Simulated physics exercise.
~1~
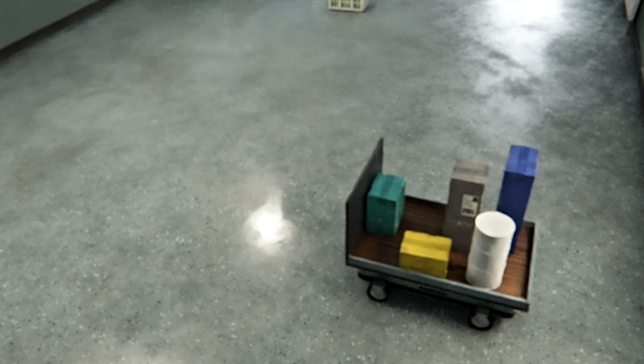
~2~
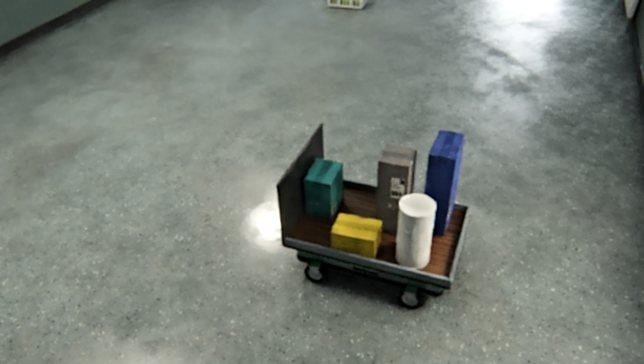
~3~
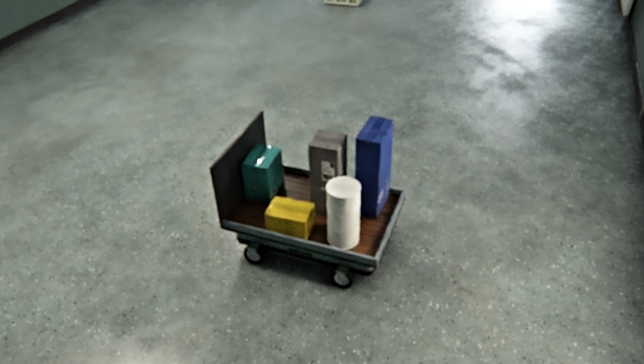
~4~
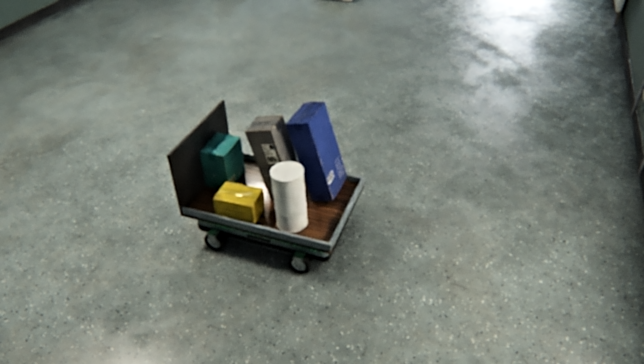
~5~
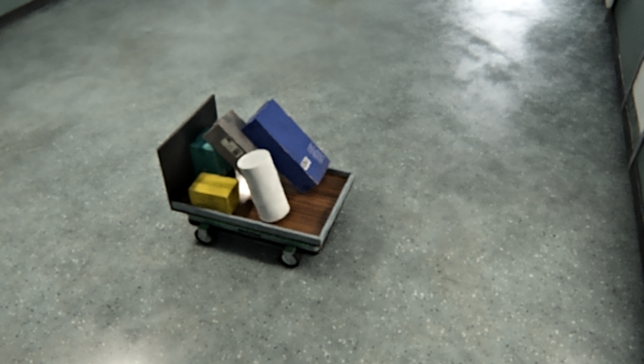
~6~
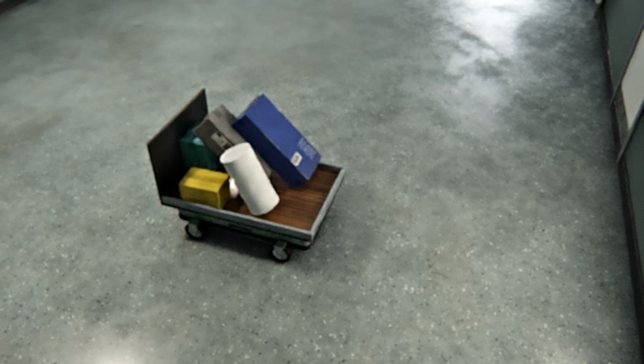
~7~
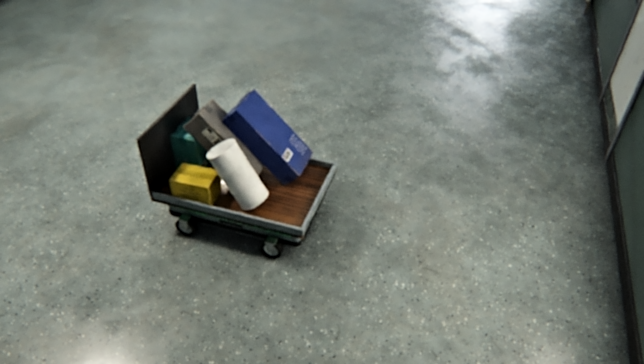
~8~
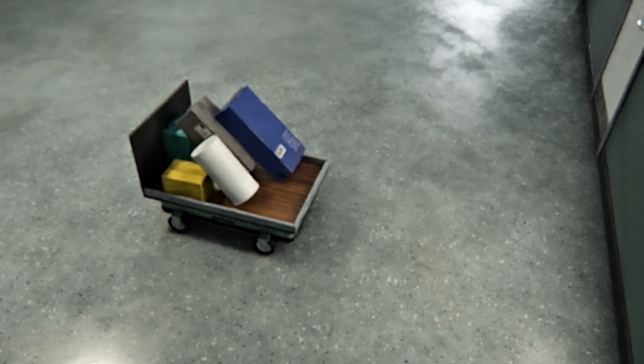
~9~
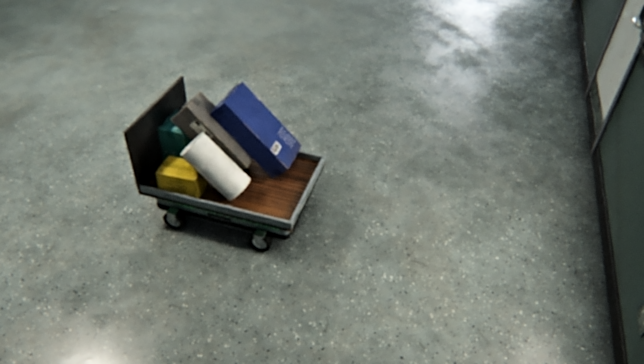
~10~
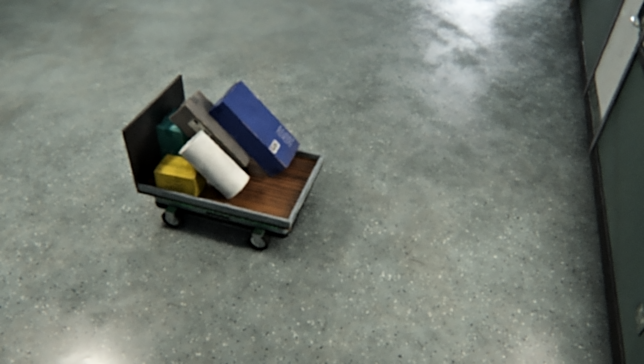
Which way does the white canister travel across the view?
The white canister moves to the left, riding on the cart and tipping over that way as well.
